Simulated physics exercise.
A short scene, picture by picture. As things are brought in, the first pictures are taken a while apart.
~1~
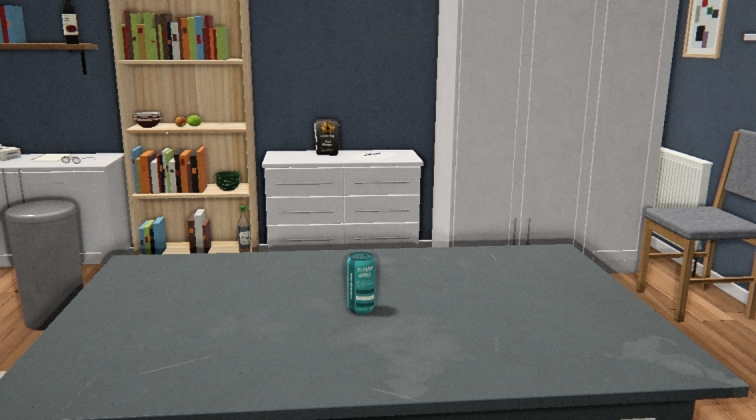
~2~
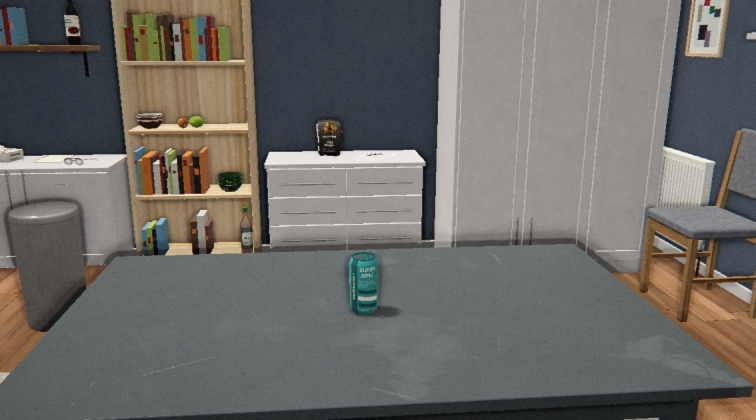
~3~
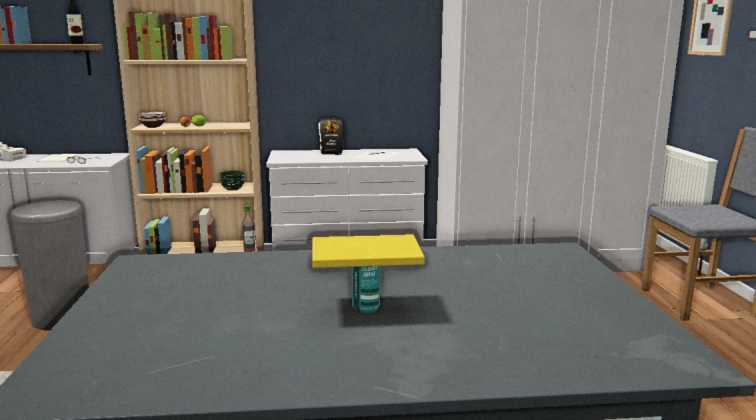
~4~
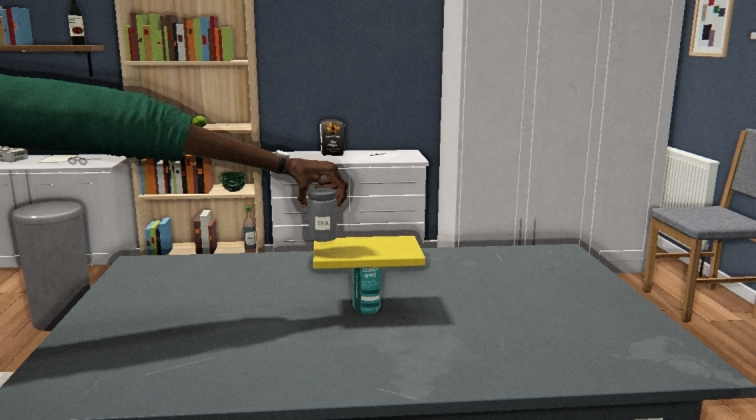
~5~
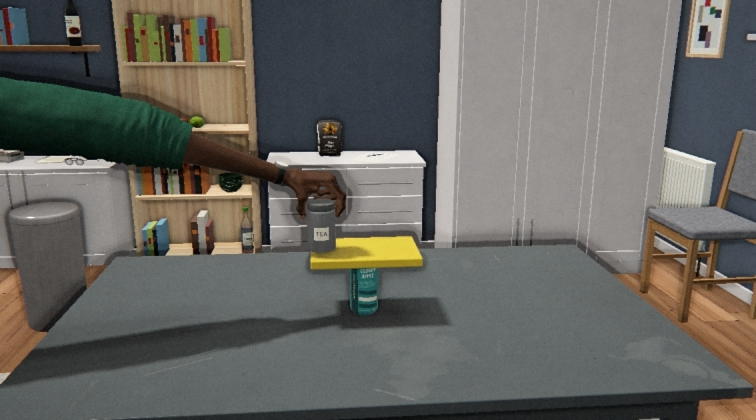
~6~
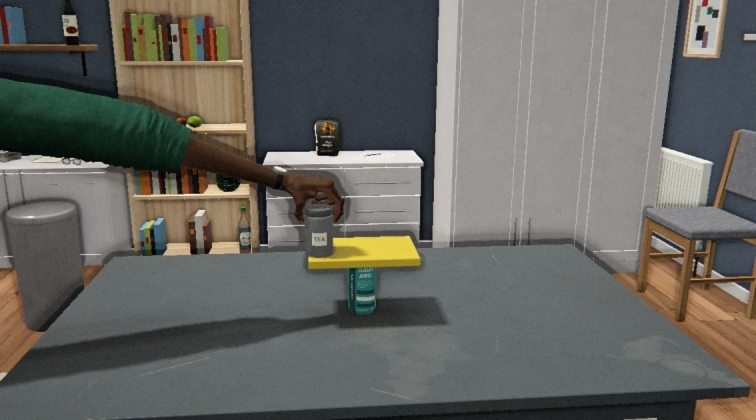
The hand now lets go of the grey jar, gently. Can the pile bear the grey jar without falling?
No, it falls.
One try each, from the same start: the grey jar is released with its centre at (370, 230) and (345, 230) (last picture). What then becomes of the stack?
In the first try it remains standing, then in the second try it remains standing.
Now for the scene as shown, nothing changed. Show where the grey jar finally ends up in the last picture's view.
I'd point to roughly (272, 316).
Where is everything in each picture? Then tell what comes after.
In the first picture, the last thing is not in view yet.
In the second picture, the last thing is not in view yet.
In the third picture, the last thing is not in view yet; yellow lid (366, 250).
In the fourth picture, still above its spot; grey jar (323, 215); yellow lid (367, 251).
In the fifth picture, still above its spot; grey jar (321, 225); yellow lid (365, 252).
In the sixth picture, set down, still held; grey jar (319, 231); yellow lid (362, 252).
Then, 0.40 s later than the last frame, grey jar now fallen; yellow lid tilted by 72°.
Then, 0.50 s later than the last frame, yellow lid on its side.
Then, 0.80 s later than the last frame, yellow lid now fallen.
When it is over, fallen, yellow lid and grey jar; turquoise can as before. End places, in pixels of the last picture, grey jar near (272, 316). The stack comes apart.
